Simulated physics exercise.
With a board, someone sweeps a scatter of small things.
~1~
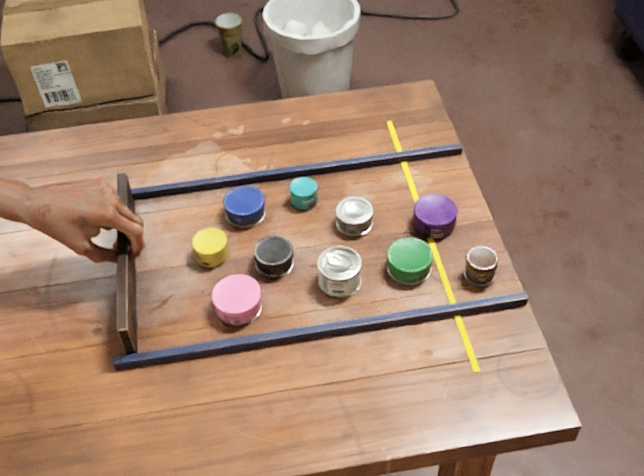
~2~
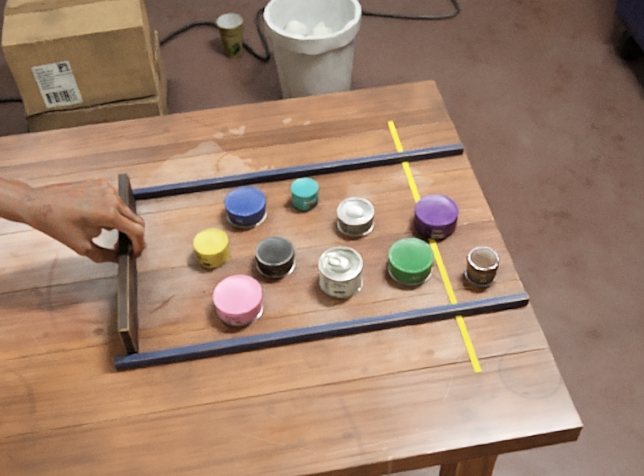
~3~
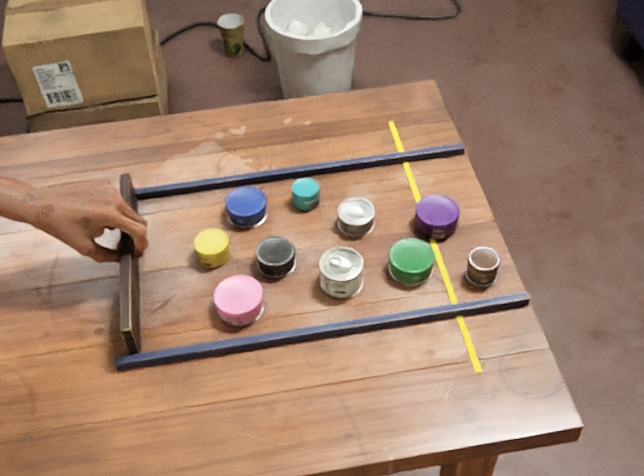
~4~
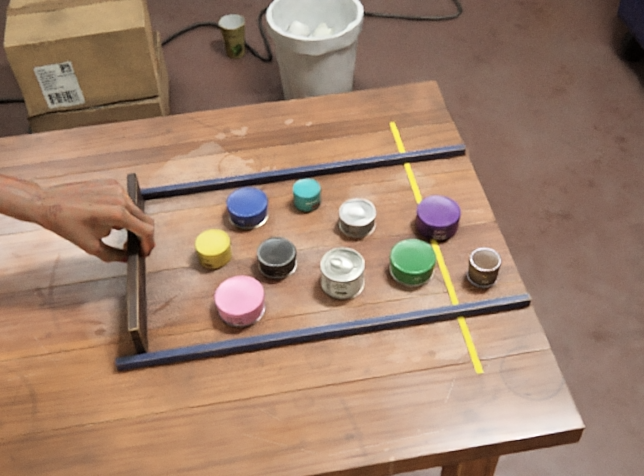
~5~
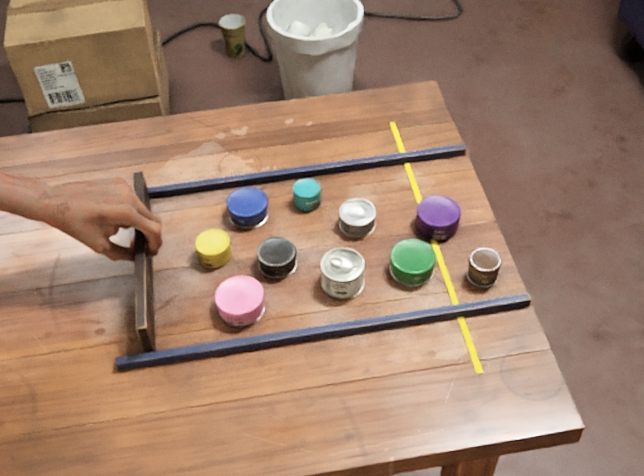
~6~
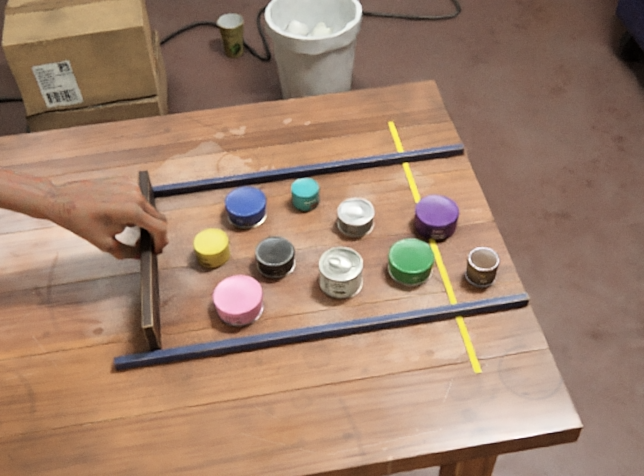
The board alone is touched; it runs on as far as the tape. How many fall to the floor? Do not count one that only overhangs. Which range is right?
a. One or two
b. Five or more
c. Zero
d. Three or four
a.
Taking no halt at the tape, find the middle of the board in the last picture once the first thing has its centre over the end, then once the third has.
It sits near (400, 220), and then near (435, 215).
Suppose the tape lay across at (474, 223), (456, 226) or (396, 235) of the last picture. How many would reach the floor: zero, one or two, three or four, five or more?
At least five; five or over; not one.
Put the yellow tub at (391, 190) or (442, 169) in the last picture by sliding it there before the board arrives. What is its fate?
Results in order - still up; still up.
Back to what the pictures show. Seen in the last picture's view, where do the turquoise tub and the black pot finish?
In the last picture the turquoise tub sits at (446, 159) while the black pot sits at (453, 237).
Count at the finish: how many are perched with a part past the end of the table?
Number: 2.
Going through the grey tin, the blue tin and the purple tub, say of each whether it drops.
The grey tin stays put; the blue tin stays put; the purple tub comes off.
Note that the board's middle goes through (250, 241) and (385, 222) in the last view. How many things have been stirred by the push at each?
At the first place 4, at the second 10.
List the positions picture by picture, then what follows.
In the first picture, brown pot (481, 266); purple tub (435, 216); green tin (410, 262); board (126, 259); tape (427, 229).
In the second picture, purple tub (436, 217); blue tin (246, 208).
In the third picture, green tin (411, 262); turquoise tub (306, 194).
In the fourth picture, brown pot (484, 268); board (137, 259).
In the fifth picture, purple tub (438, 218); pink pot (240, 302).
In the sixth picture, brown pot (482, 267); purple tub (436, 217); green tin (411, 262); board (149, 256); tape (428, 230).
A little later, none off yet; brown pot at rest near (482, 267); purple tub at rest near (436, 217); green tin at rest near (411, 262).
Next, none off yet; brown pot at rest near (482, 267); purple tub at rest near (436, 217); green tin shifted about its own width near (447, 250).
When it is over, the number that fall off is one or two; down, green tin and purple tub.
